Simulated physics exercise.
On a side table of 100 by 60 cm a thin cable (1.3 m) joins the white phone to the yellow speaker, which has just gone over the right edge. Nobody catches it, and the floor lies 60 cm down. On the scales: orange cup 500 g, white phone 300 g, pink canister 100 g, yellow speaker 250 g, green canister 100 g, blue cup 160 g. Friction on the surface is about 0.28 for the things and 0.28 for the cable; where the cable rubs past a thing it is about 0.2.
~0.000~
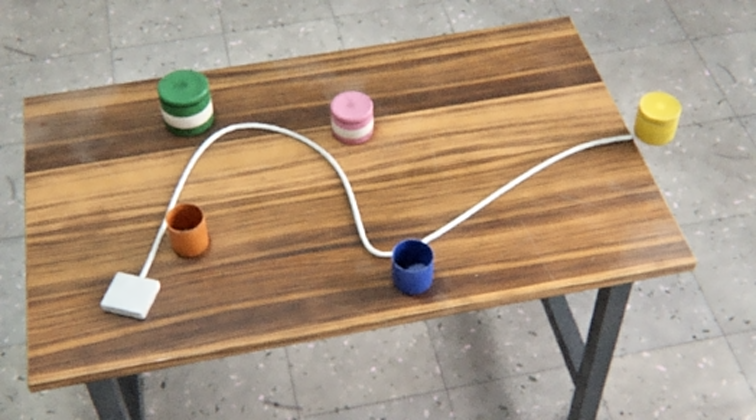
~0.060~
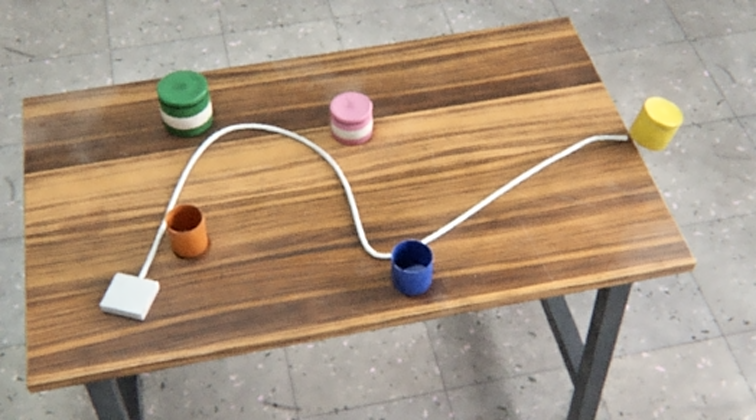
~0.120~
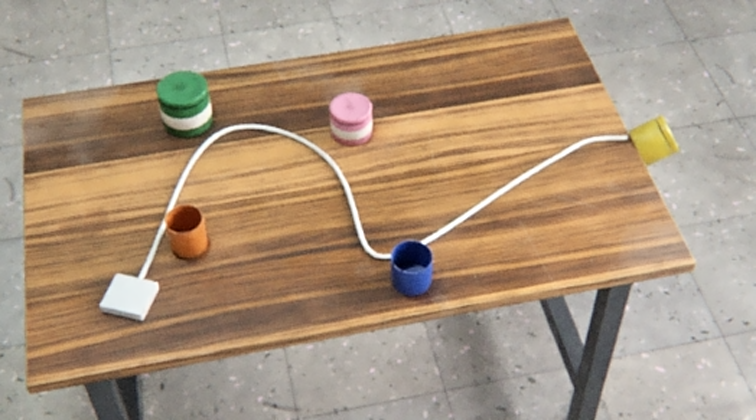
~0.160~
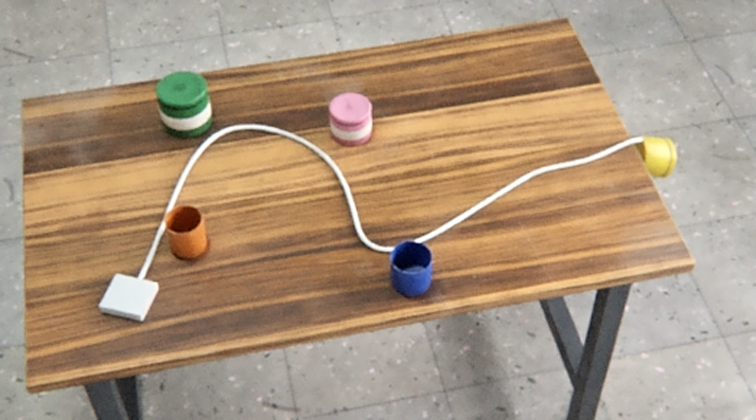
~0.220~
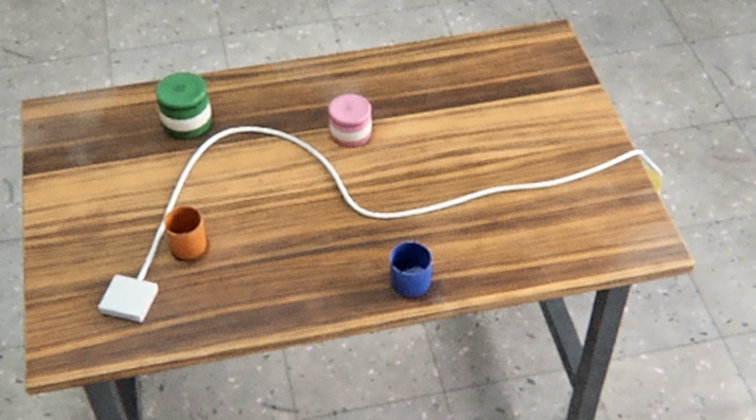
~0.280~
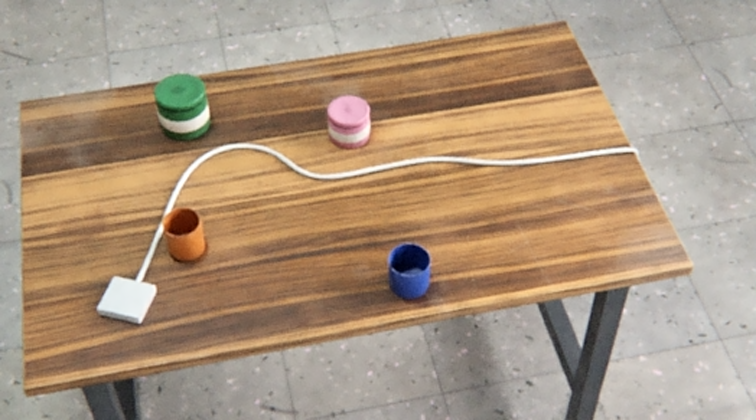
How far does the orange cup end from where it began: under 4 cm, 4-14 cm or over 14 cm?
Verdict: The orange cup slides into the middle band.
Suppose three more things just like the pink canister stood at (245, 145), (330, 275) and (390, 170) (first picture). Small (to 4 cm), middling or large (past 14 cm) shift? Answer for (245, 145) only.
There: Large.
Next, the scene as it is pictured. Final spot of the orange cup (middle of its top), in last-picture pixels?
Around (223, 241).
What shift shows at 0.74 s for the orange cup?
Orange cup 8 cm.
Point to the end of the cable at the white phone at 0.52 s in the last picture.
Around (184, 244).
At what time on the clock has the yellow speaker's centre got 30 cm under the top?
About: 0.32 s.
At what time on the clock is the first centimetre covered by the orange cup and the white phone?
Orange cup 0.42 s, white phone 0.40 s.
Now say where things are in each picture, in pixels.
Orange cup (185, 218); cable runs through (570, 152) (452, 225) (352, 199) (253, 126), in the first picture.
Yellow speaker (659, 111); cable runs through (567, 152) (351, 199), in the second picture.
Yellow speaker (654, 141); cable runs through (566, 152) (351, 200), in the third picture.
Yellow speaker (650, 157); cable runs through (588, 160) (350, 200), in the fourth picture.
Yellow speaker (640, 192); cable runs through (640, 152) (352, 204), in the fifth picture.
Orange cup (181, 222); cable runs through (559, 158) (405, 163) (266, 150), in the sixth picture.
After 0.5 s, the cable's tail end at (184, 244); orange cup 6 cm off its start, white phone 11 cm off its start, yellow speaker over the edge.
After 0.7 s, the cable's tail end at (198, 225); orange cup 8 cm off its start, white phone 18 cm off its start, yellow speaker over the edge.
After 1.0 s, the cable's tail end at (199, 224); orange cup 8 cm off its start at (223, 241), white phone 18 cm off its start at (181, 210), yellow speaker over the edge.
After 1.2 s, the cable's tail end at (199, 224); orange cup 8 cm off its start, white phone 18 cm off its start, yellow speaker over the edge.
After 2.4 s, the cable's tail end at (199, 224); orange cup 8 cm off its start at (223, 241), white phone 18 cm off its start at (181, 210), yellow speaker over the edge.
